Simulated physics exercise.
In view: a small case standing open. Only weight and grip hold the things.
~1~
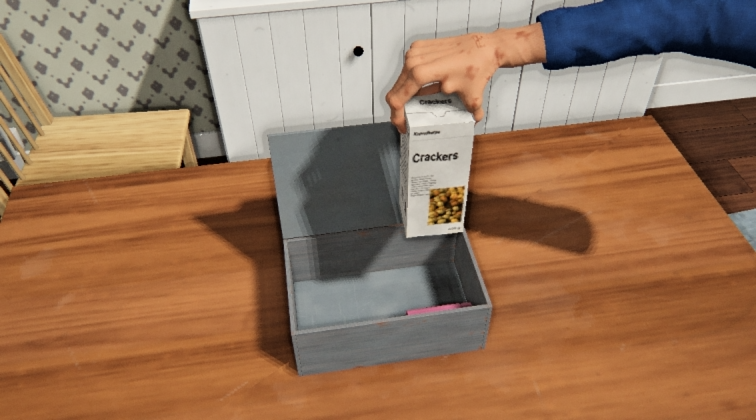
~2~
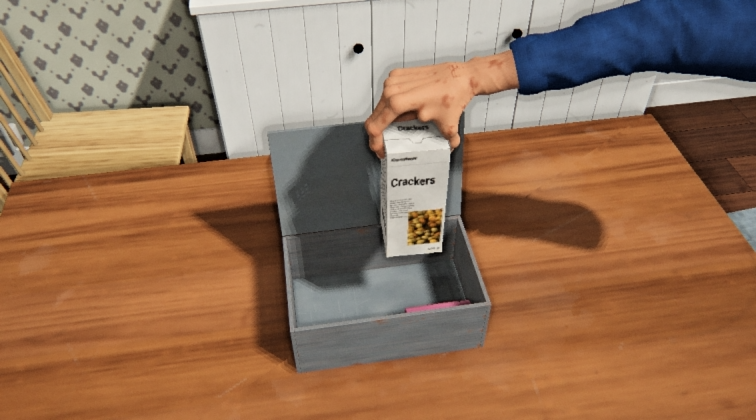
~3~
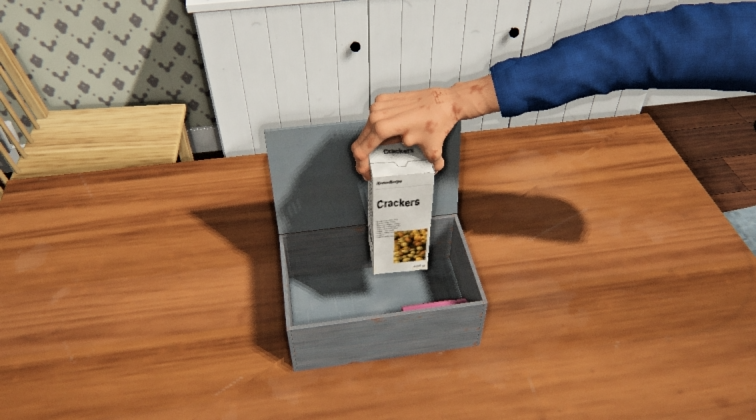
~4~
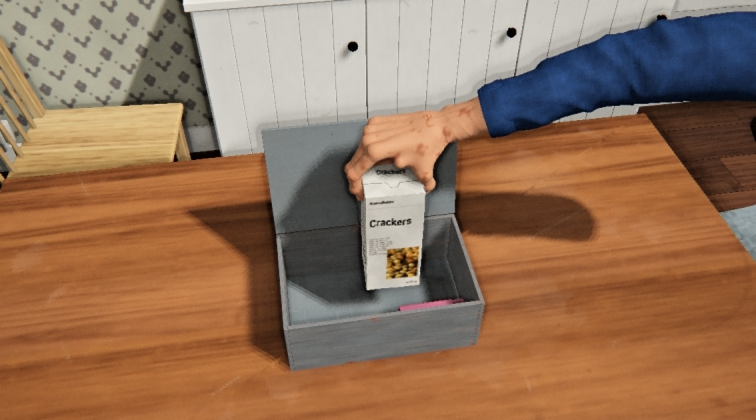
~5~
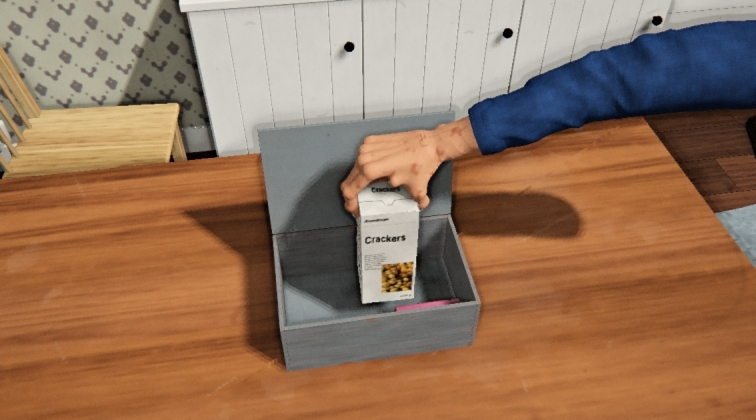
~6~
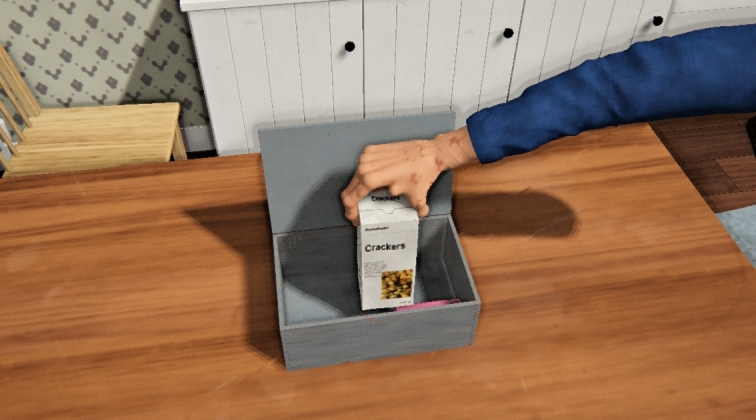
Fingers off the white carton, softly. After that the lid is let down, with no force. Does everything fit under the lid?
Here the lid will not close.
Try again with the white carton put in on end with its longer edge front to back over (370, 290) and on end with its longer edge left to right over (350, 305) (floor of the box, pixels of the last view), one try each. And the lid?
First try: It stays ajar; second try: It stays ajar.
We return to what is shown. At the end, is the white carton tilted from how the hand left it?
The white carton tips.
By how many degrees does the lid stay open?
About 80°.
Then, 0.30 s later than the last frame, white carton tilted by 37° near (375, 257); pink shaker moved a little.
Then, 0.40 s later than the last frame, white carton resting near (375, 255).
When it is over, lid 80° above the rim; lying over in the box, white carton; pink shaker as before. End places, in pixels of the last picture, white carton near (376, 256).
